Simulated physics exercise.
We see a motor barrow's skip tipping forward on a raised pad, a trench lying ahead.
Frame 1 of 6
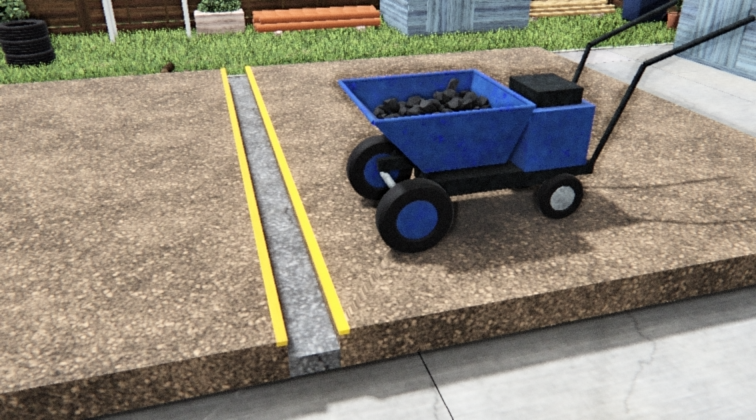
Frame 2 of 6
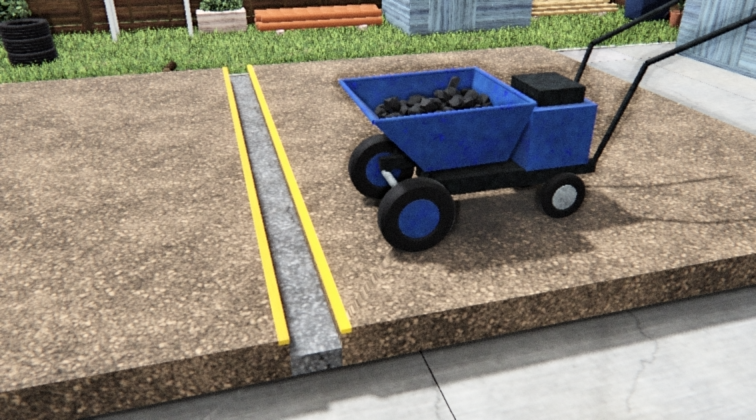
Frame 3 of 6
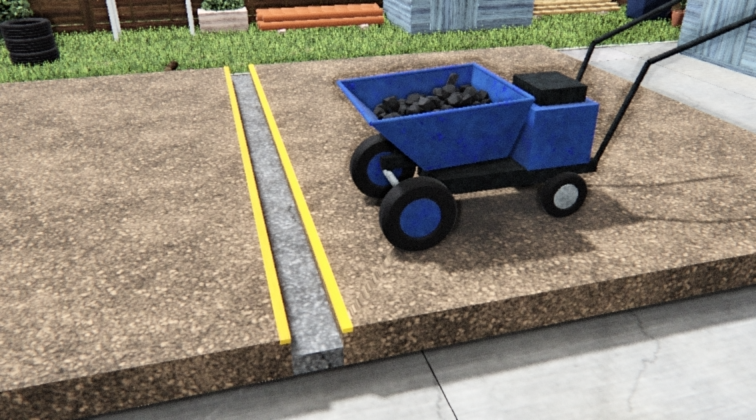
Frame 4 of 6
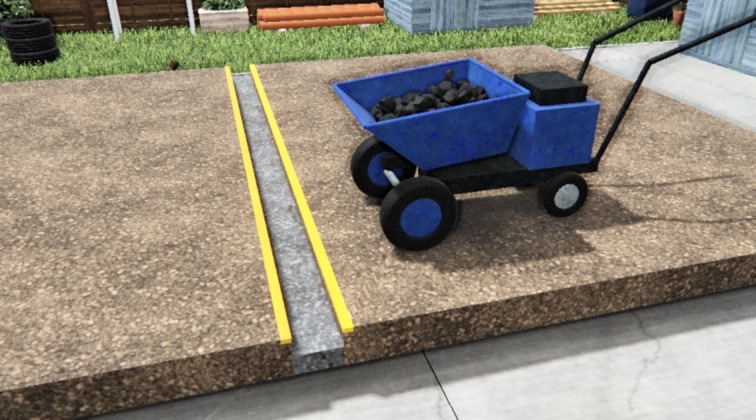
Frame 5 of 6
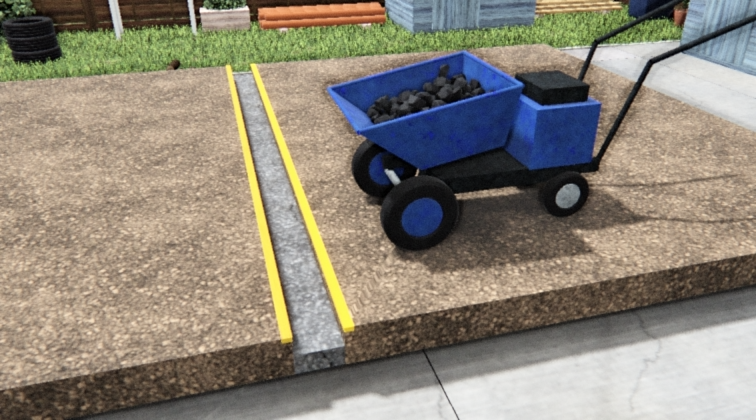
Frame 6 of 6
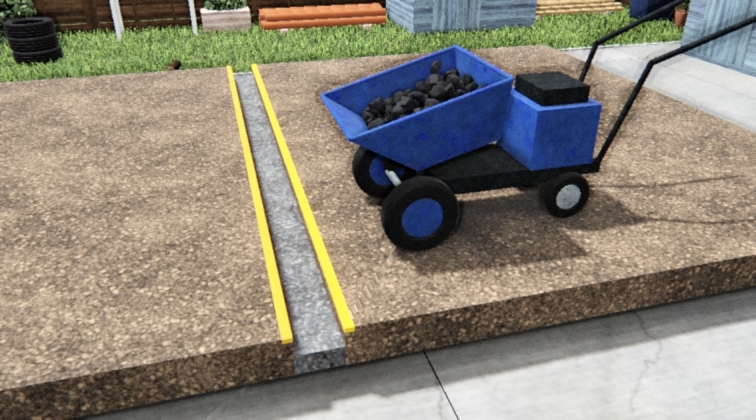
A blue motor barrow with black handles and a skip of dark lumps stands at the right on a raised, brown gravelly pad, seen from slightly above and to the side. To its left, a narrow grey trench runs between two yellow strips, with grass and planters behind. The skip starts level, then tilts gradually forward to the left while the wheels stay put and the view barely shifts.
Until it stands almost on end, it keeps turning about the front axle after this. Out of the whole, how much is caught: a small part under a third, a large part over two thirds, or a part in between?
Out of the whole, a part in between is caught.
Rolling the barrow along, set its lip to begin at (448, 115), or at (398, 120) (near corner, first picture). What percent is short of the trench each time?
In order: 40 % and 0 %.
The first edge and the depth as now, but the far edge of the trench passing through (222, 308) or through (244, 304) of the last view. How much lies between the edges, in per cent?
I'd say some 90 in a hundred, followed by 80 in a hundred.
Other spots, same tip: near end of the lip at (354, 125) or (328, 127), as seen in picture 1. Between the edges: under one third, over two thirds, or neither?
Spot one gives below one third, spot two gives below one third.
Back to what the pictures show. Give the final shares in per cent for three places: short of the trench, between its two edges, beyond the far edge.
Short: 0; between: 50; beyond: 35 per cent.
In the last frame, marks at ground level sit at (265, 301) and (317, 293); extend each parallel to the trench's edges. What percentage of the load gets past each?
Estimate, first then second: 20 %, 80 %.
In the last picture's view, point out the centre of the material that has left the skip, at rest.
Close to (277, 235), more or less.
Shortly afterwards, skip tipped steeply; the whole lot in the skip.
Next, skip tipped right over; the bulk in the skip; a little in or heaped over the trench; only a few beyond it.
Some moments later, skip tipped right over; near a quarter in the skip; near half in or heaped over the trench; near a third beyond it.
In the end, skip tipped right over; near a quarter in the skip; near half in or heaped over the trench; near a third beyond it.
